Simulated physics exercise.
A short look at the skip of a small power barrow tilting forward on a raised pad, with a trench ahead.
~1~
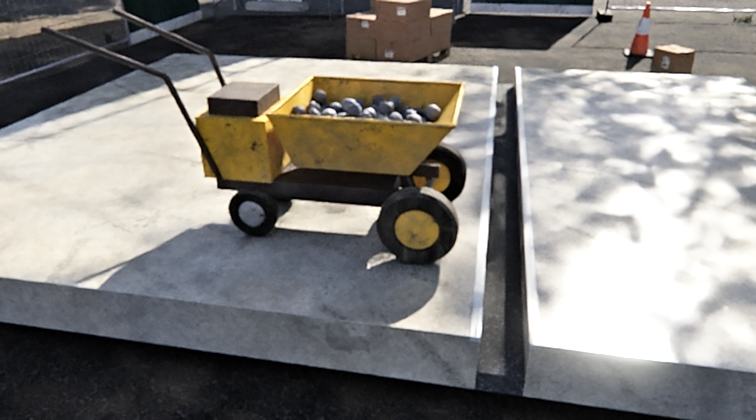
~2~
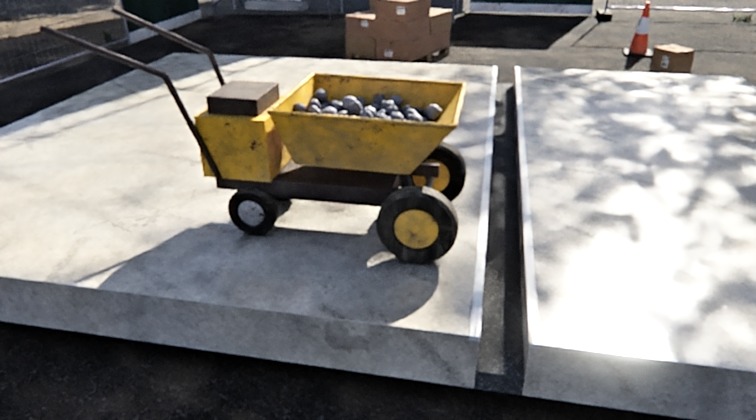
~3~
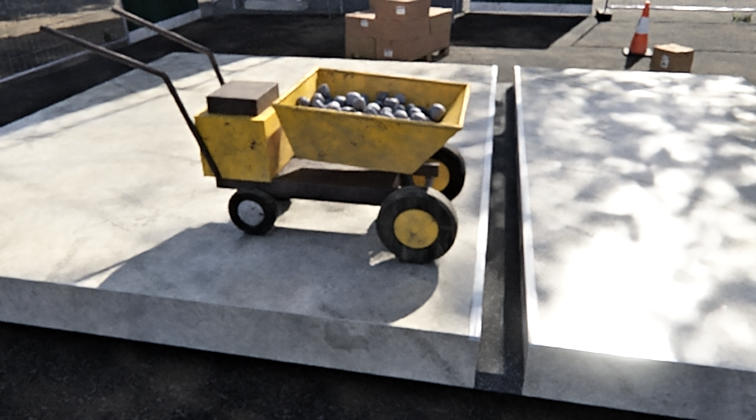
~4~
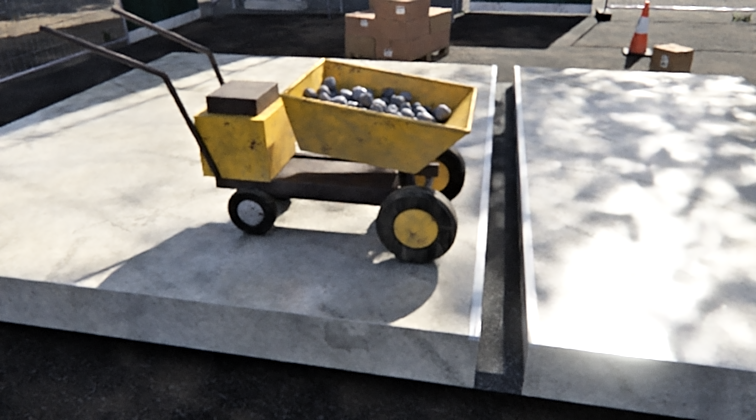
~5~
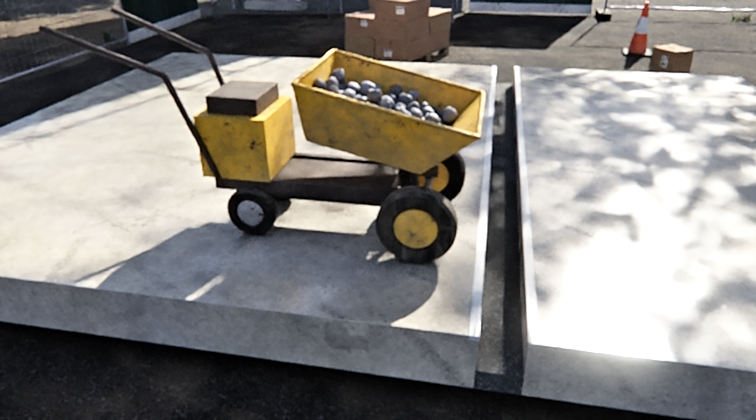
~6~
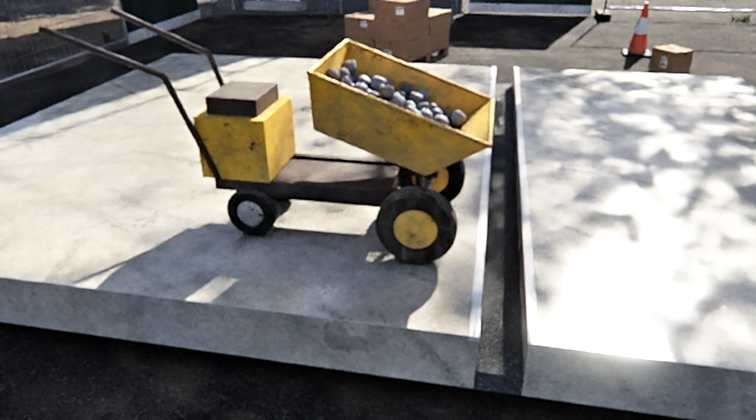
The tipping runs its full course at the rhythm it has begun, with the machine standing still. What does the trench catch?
It catches less than half.
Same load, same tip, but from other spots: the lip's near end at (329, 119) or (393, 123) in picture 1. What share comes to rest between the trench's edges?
About 50 and 70 per cent.
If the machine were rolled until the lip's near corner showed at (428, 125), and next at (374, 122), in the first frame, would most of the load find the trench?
One: Not half. Two: The larger part.
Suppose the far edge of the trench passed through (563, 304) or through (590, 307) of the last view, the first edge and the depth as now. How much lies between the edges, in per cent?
First some 40, then 80 per cent.
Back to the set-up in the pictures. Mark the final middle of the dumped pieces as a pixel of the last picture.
Near (578, 239).
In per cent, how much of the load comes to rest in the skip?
Roughly 0 in a hundred.
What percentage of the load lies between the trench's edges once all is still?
Near 10 %.
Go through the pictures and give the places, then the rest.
Lip of the skip at (453, 127), level; top of the load at (355, 110), round cobbles; first edge of the trench at (478, 295); far edge at (533, 301), the trench under half as wide as the skip, and about as deep as wide, in the first frame.
Lip of the skip at (454, 127), level; top of the load at (355, 108), in the second frame.
Lip of the skip at (460, 129), tipped barely; top of the load at (348, 115), in the third frame.
Lip of the skip at (468, 132), tipped a little; top of the load at (354, 110), in the fourth frame.
Lip of the skip at (478, 138), tipped a little; top of the load at (348, 97), in the fifth frame.
Lip of the skip at (489, 146), tipped clearly; top of the load at (349, 90); first edge of the trench at (477, 295); far edge at (532, 301), in the sixth frame.
Soon, skip tipped steeply; all in the skip.
A while on, skip tipped steeply; most in the skip; a small part beyond it; a stray few falling.
Towards the end, skip tipped right over; a small part in the skip; most beyond it; a stray few falling.
Finally, skip tipped right over; a small part in or heaped over the trench; most beyond it.
